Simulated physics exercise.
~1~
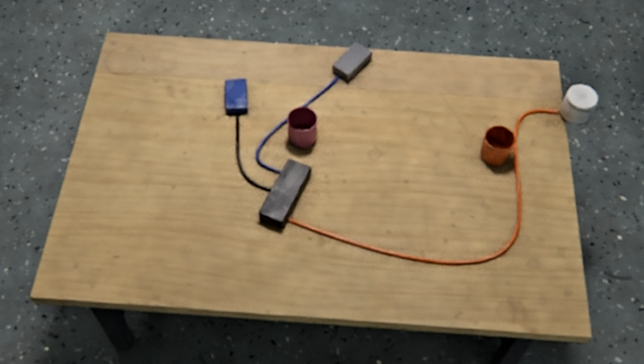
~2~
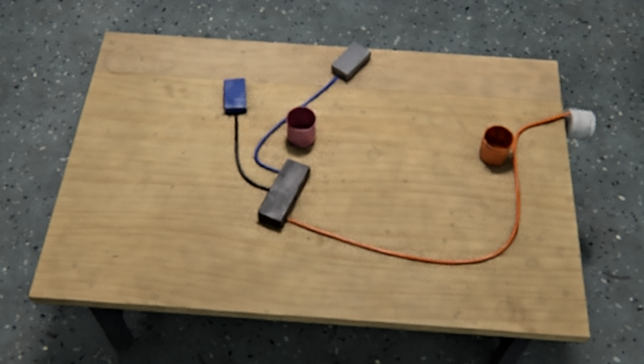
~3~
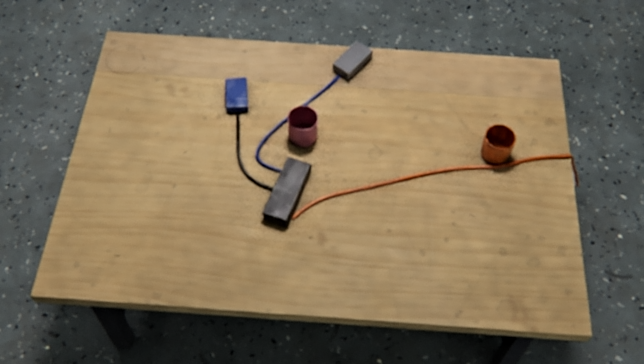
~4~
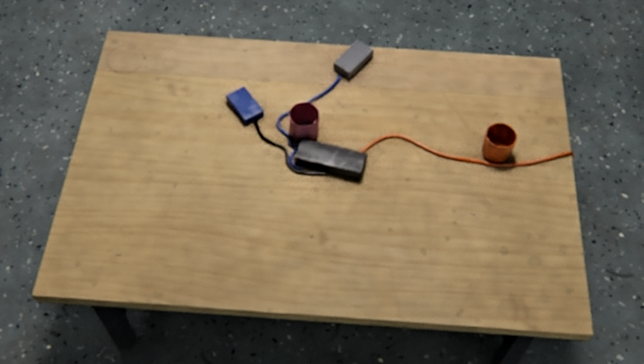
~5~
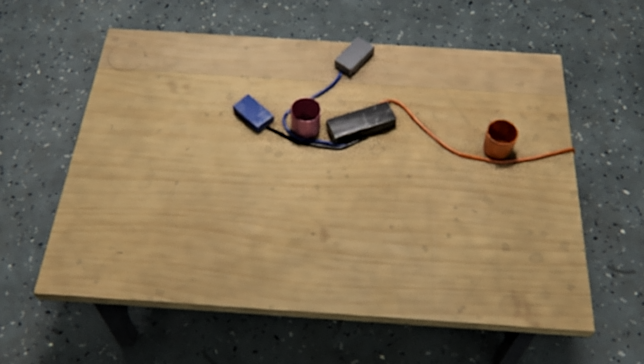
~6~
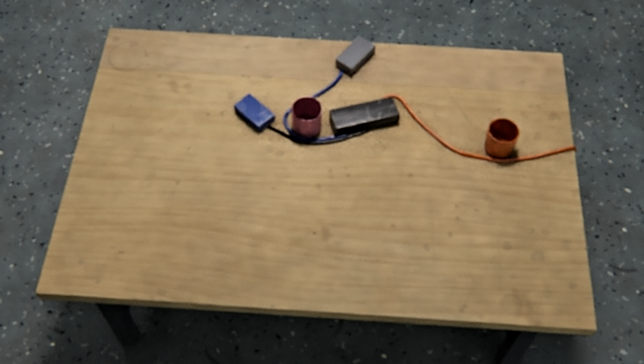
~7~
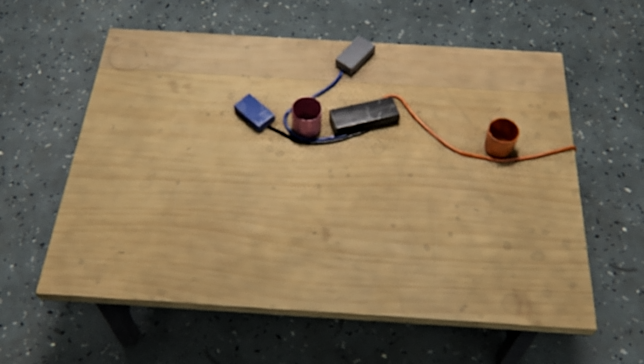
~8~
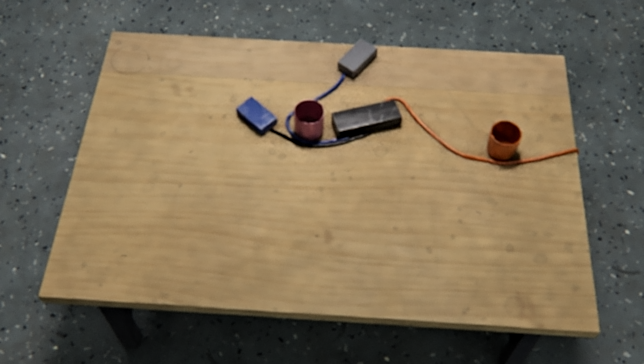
Wooden table with a white speaker dropping off the right side, its orange cable dragging a black strip and blue reader rightward.
